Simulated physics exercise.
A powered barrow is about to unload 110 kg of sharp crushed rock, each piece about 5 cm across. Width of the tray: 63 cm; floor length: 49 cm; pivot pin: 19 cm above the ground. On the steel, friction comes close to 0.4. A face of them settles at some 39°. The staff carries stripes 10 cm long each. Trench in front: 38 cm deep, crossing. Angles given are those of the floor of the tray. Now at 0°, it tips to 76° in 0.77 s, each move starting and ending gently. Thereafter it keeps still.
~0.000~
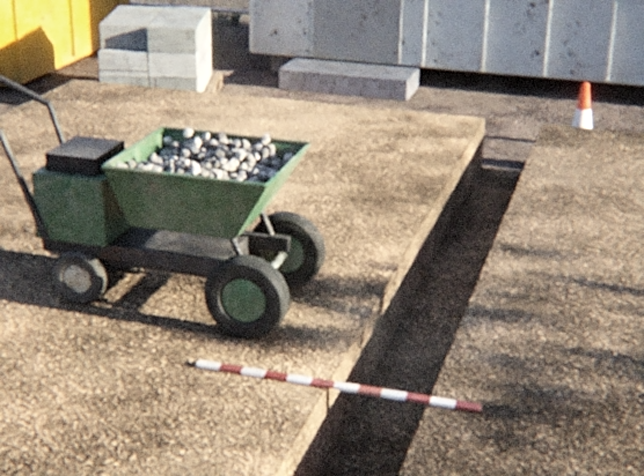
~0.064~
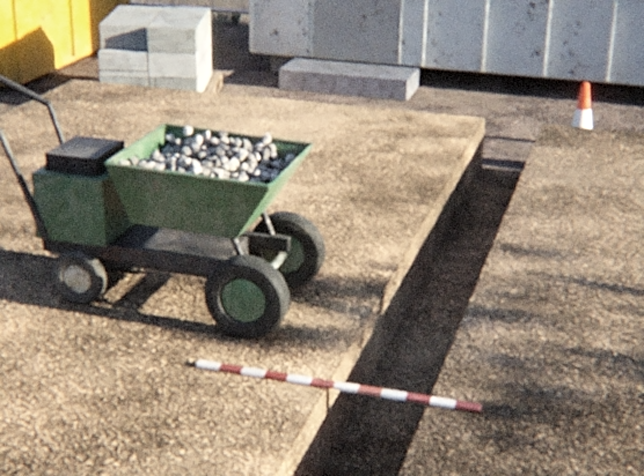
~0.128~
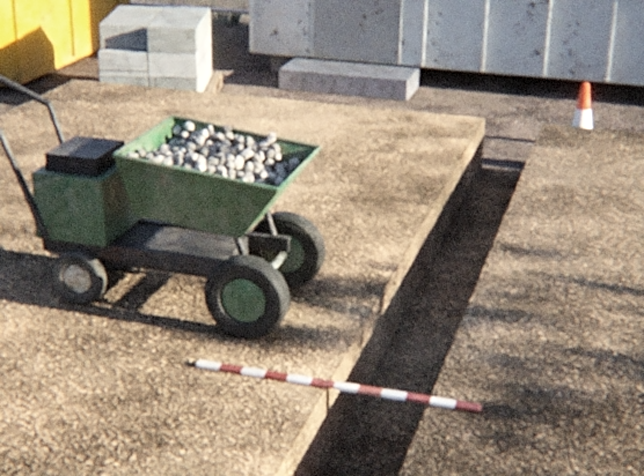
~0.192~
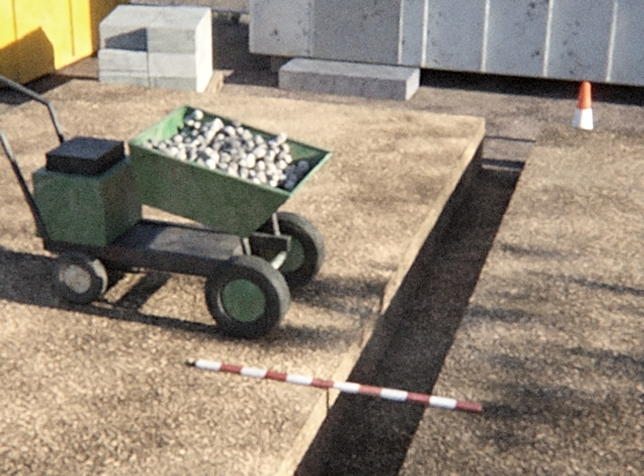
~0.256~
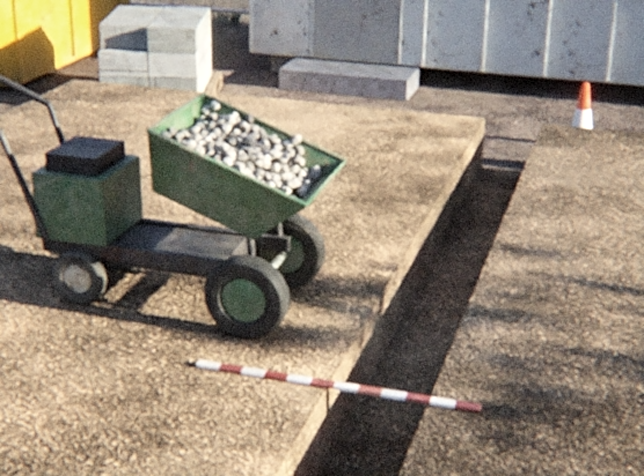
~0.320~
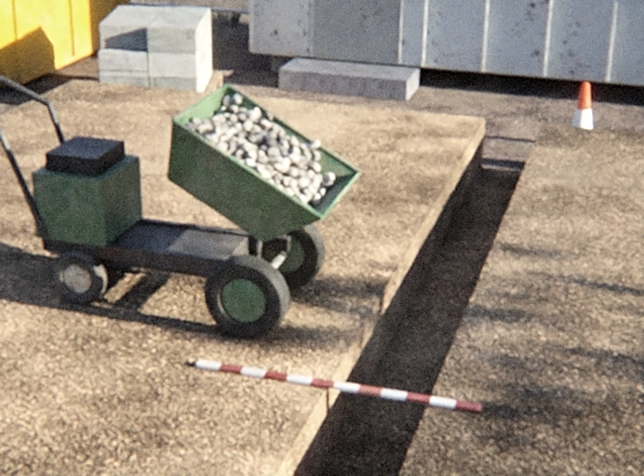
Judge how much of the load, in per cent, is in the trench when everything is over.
I judge it at about 79 per cent.
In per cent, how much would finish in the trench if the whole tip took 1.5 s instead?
It would be near 85 percent.
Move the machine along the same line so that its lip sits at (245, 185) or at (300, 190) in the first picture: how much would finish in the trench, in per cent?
First spot about 90, second spot about 50 per cent.
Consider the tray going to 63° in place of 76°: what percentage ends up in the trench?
The trench would hold about 40% of it.
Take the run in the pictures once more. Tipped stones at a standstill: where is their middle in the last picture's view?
The stones end up centred near (422, 390).
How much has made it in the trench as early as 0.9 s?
Around 35 per cent of it.
After 0.6 s the floor is at 64°; 100 % in the tray; the foremost stones are at (372, 247).
After 0.9 s the floor is at 76°; 64 % in the tray, 33 % in the trench, 3 % past the trench; the foremost stones are at (474, 330).
After 1.2 s the floor is at 76°; 28 % in the tray, 58 % in the trench, 14 % past the trench; the foremost stones are at (576, 328).
After 3.2 s the floor is at 76°; 7 % in the tray, 79 % in the trench, 14 % past the trench; the foremost stones are at (621, 332).
